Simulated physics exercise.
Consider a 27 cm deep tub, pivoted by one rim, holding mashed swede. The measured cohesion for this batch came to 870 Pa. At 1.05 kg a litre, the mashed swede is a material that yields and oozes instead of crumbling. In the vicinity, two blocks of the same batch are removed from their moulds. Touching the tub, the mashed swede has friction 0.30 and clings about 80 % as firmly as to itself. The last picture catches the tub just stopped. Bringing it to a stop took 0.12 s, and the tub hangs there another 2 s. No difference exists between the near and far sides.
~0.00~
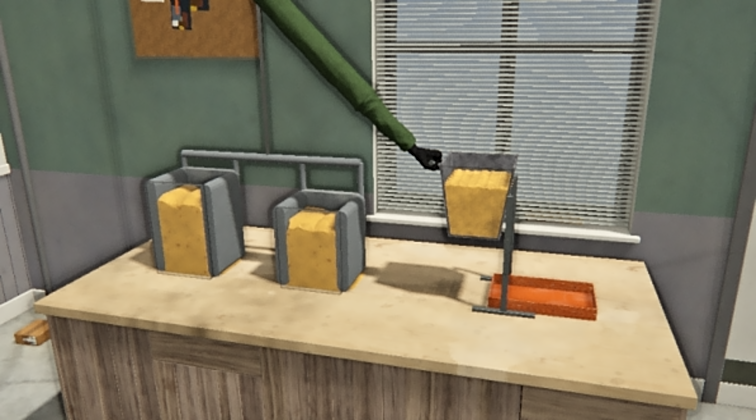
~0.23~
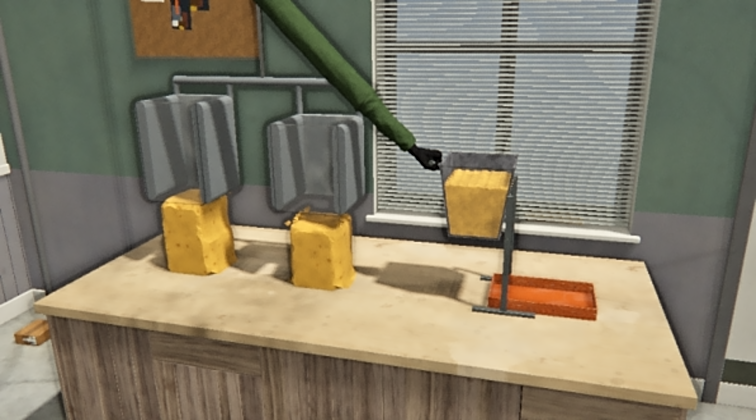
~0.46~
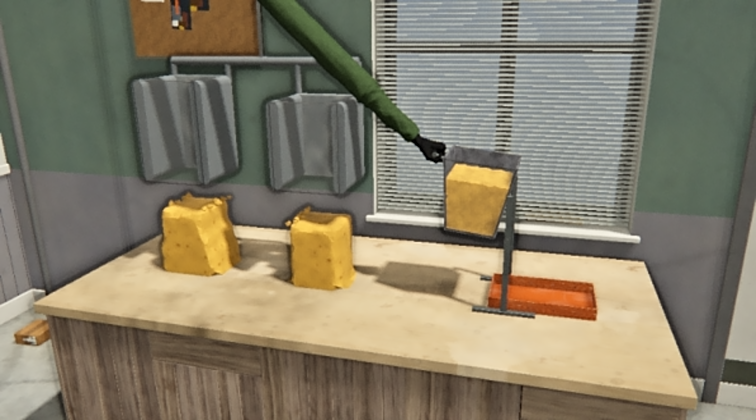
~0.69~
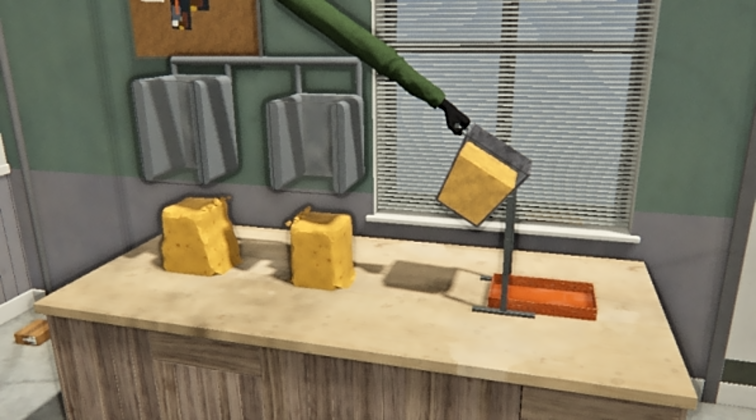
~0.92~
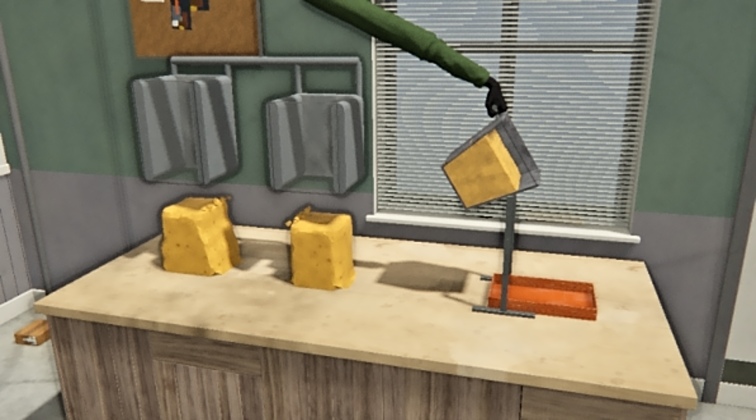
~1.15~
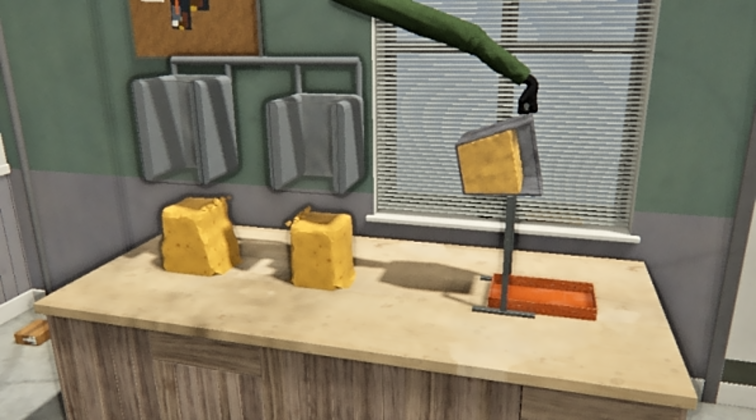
A green-sleeved arm with a black hand reaches from the top toward a grey tub of yellow mash on a stand, above an orange tray on a pale wooden counter, seen from slightly above by a still camera. At left, two joined grey moulds lift off two yellow blocks, which sag slightly. The hand then raises the tub's rim rightward, tilting it steeply with the mash still inside.
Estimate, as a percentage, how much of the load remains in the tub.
I would say about 100 per cent remains in the tub.
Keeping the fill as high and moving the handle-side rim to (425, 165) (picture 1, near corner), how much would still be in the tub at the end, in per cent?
Roughly 100 %.
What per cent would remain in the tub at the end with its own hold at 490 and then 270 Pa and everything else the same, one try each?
Roughly 100 % followed by roughly 75 %.
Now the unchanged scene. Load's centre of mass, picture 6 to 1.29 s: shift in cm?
I'd put the distance at about 0 centimetres.
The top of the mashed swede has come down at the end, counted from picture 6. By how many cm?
0 cm.
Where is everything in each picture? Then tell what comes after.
Handle-side rim at (442, 165), tilt 0 degrees; top of the mashed swede at (458, 185); blocks stand 36 cm, 29 cm (left to right), in the first frame.
Handle-side rim at (442, 165), tilt 0 degrees; top of the mashed swede at (458, 185); blocks stand 34 cm, 29 cm (left to right), in the second frame.
Handle-side rim at (446, 158), tilt 6 degrees; top of the mashed swede at (451, 179); blocks stand 31 cm, 28 cm (left to right), in the third frame.
Handle-side rim at (468, 135), tilt 31 degrees; top of the mashed swede at (463, 156); blocks stand 31 cm, 28 cm (left to right), in the fourth frame.
Handle-side rim at (503, 122), tilt 58 degrees; top of the mashed swede at (484, 138); blocks stand 31 cm, 28 cm (left to right), in the fifth frame.
Handle-side rim at (531, 124), tilt 78 degrees; top of the mashed swede at (506, 133); blocks stand 31 cm, 28 cm (left to right), in the sixth frame.
After 1.29 s, the tub is at 78 degrees and holds 100 %.
After 1.46 s, the tub is at 78 degrees and holds 100 %.
After 1.63 s, the tub is at 78 degrees and holds 100 %.
After 1.80 s, the tub is at 78 degrees and holds 100 %.
After 3.15 s, at the end, the tub is at 78 degrees and holds 100 %.
